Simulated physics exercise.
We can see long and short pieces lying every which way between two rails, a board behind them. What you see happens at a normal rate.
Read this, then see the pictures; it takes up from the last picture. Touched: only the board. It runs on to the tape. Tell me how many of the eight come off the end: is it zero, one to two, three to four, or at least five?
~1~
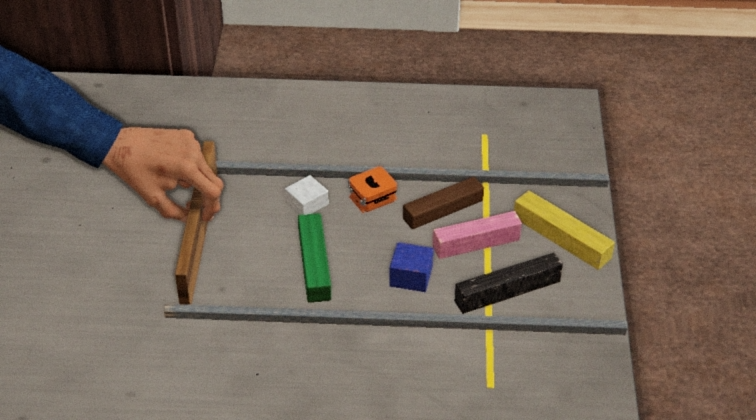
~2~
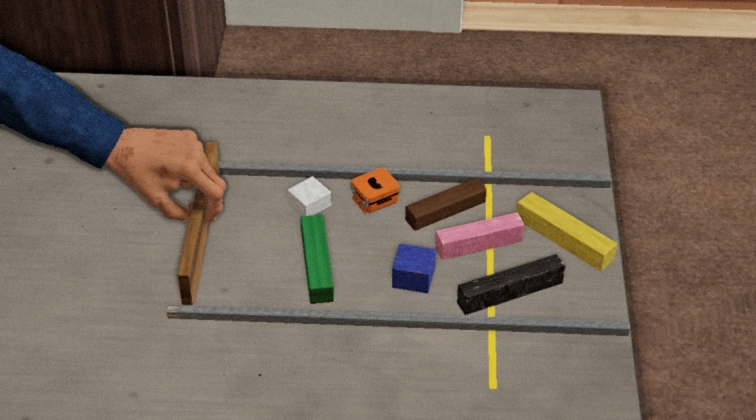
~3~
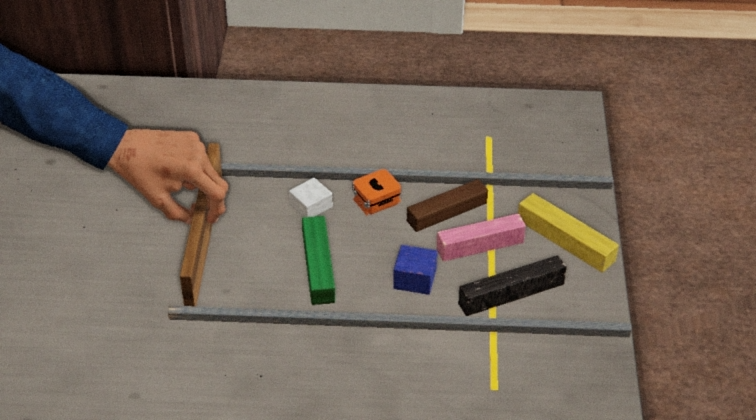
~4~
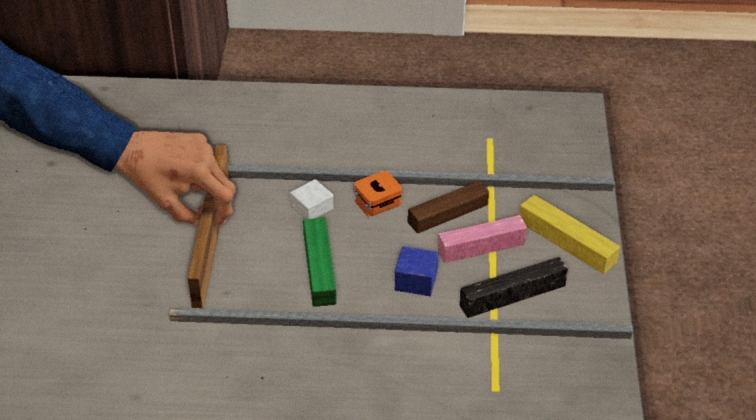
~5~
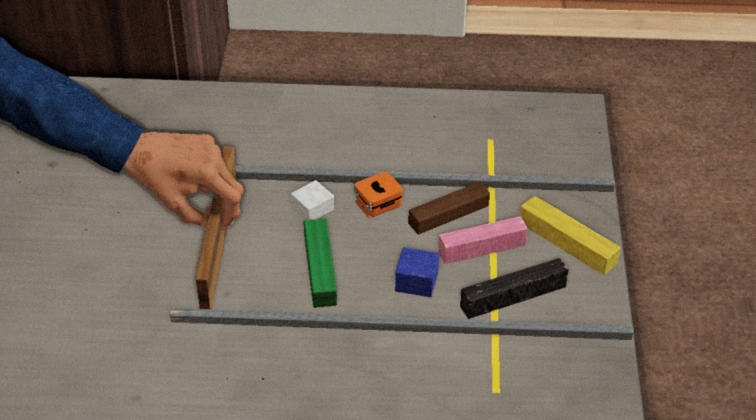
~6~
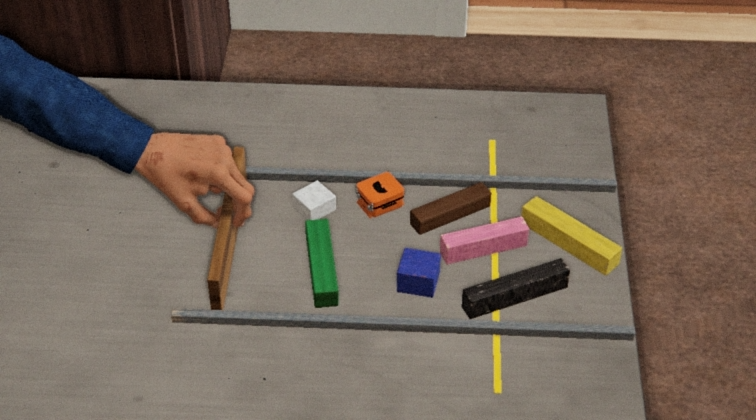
It is zero.
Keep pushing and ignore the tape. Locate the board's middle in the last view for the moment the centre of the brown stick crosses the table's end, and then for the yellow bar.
Its middle is about (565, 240) and about (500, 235).
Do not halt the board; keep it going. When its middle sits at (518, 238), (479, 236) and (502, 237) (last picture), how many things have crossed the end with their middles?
Per position: 1 / 0 / 1.
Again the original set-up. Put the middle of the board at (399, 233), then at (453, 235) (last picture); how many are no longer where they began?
So 5, and at the other place 8.
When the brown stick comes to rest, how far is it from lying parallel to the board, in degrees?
Some 50 degrees.
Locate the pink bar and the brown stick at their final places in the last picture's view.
You'll find the first one at (561, 241) and the second at (552, 219).
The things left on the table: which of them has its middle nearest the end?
Closest at the end: The yellow bar.
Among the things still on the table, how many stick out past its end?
The total comes out at 1.
Soon after, none off yet; yellow bar at rest near (570, 235); black bar at rest near (516, 288); pink bar at rest near (484, 240).
In the end, the number that fall off is zero.
